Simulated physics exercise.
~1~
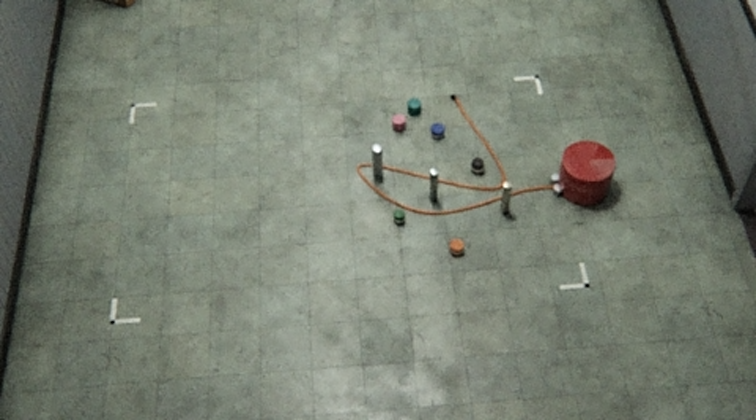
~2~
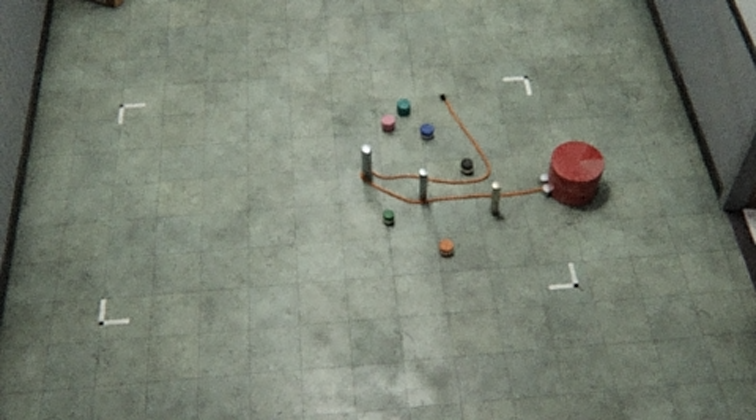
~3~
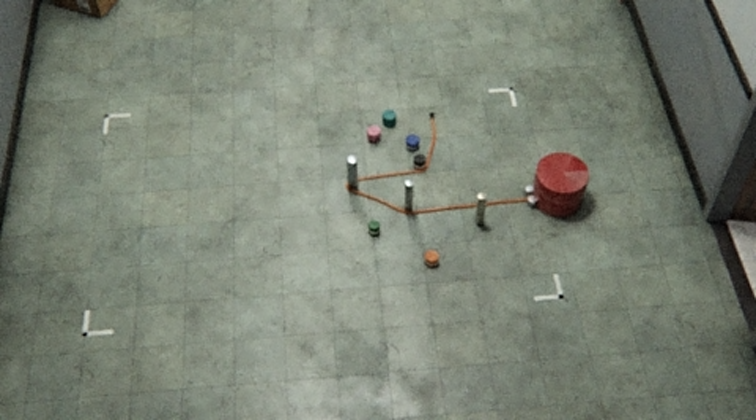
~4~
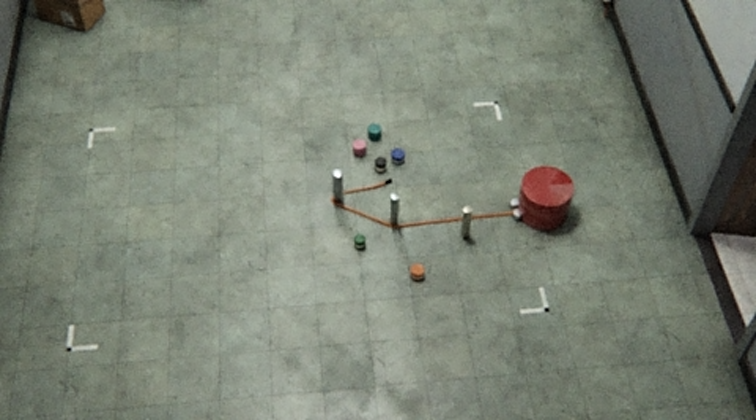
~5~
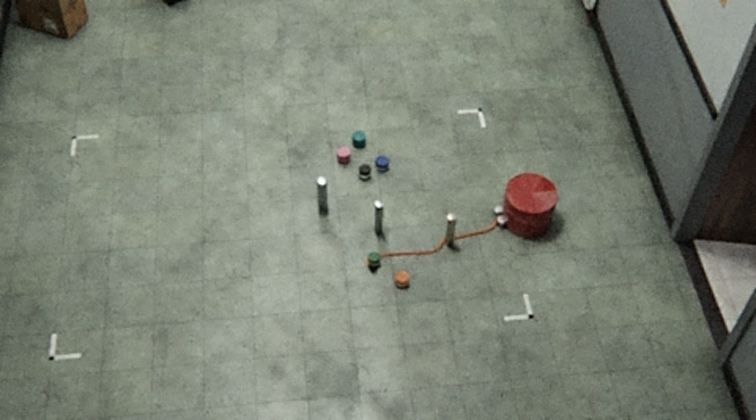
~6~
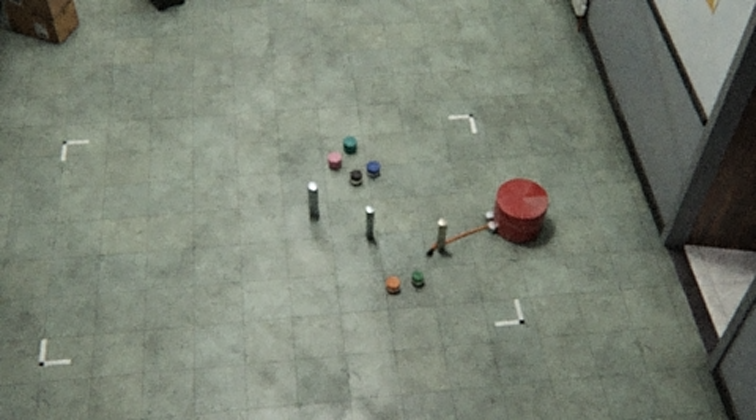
On a grey tiled hallway floor, an orange lead runs from a red drum, winding round three upright posts near six small coloured containers. The lead draws in toward the drum, and its loose end sweeps down past the black canister, shifting it left toward the pink, teal and blue ones. The end then slips round the far post and the middle one, and the green tin is pushed right, past the orange canister. Meanwhile the view drifts slightly right. Finally a short length remains out, its end beside the nearest post, with the orange canister and teal tub still in place.
